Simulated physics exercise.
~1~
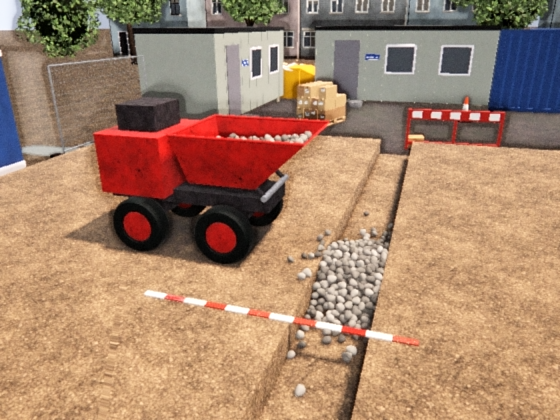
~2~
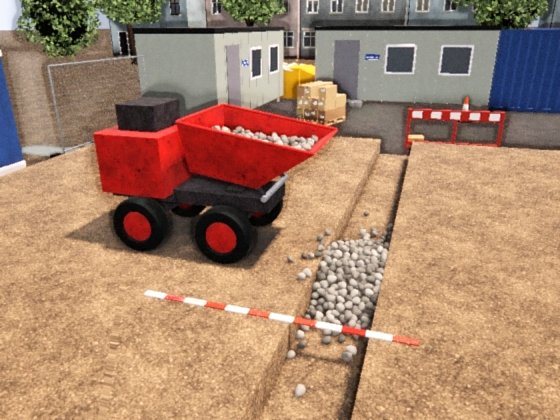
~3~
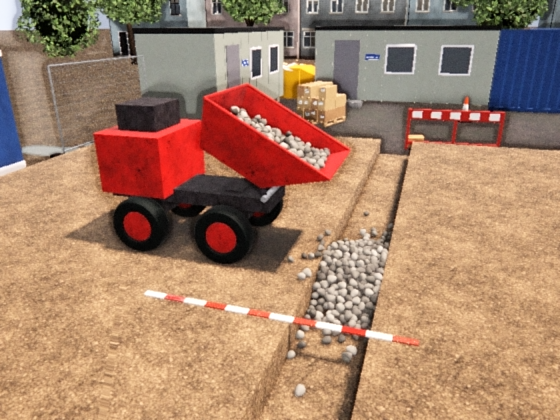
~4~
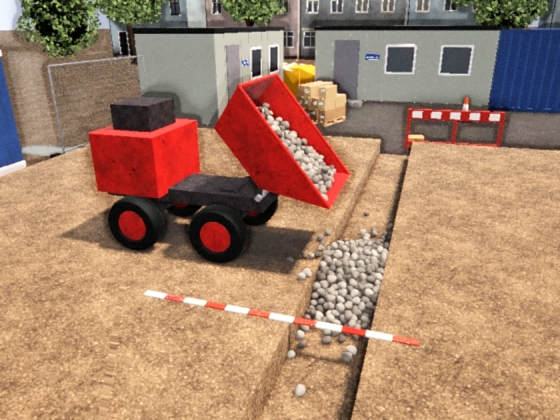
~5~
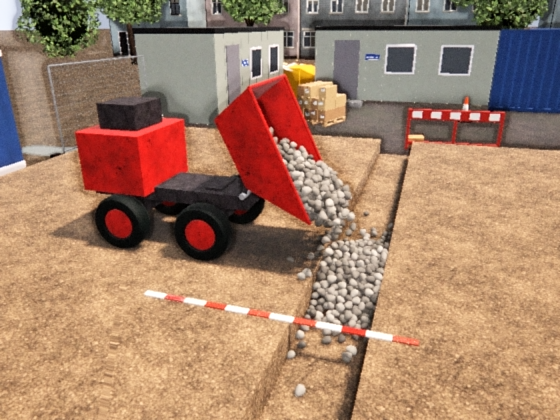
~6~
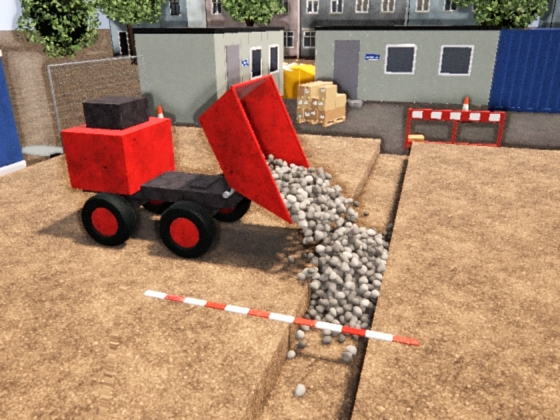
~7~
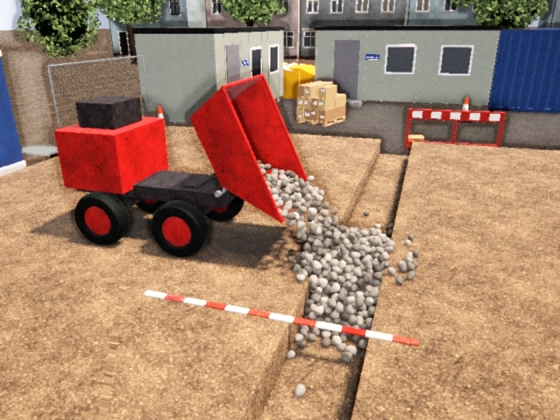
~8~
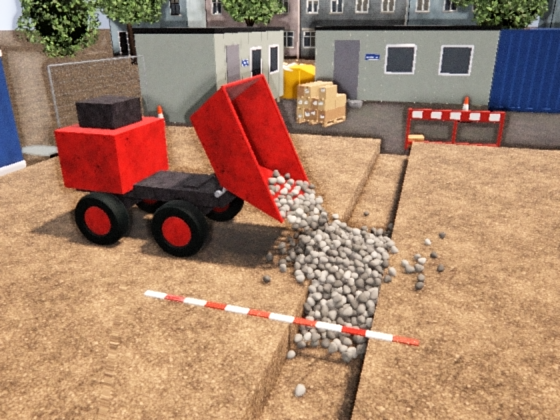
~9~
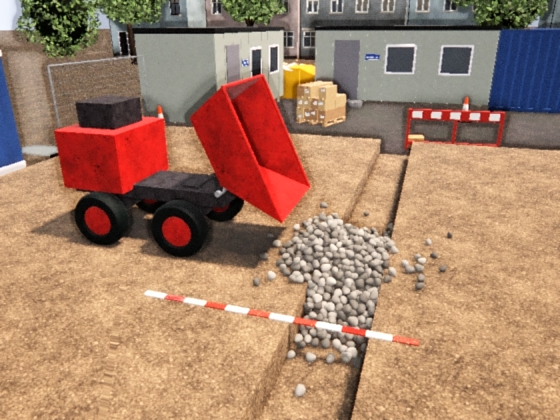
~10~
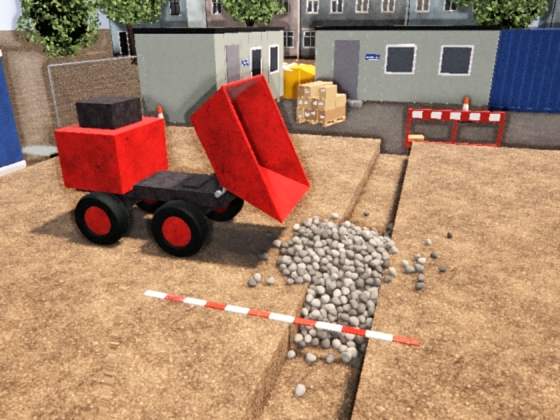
A small red dumper tips its body toward a trench already partly filled with grey stones, rolls back a little to the left as the load slides out, then stops with the body raised and empty, leaving a heap over the trench and a few stones scattered beyond.
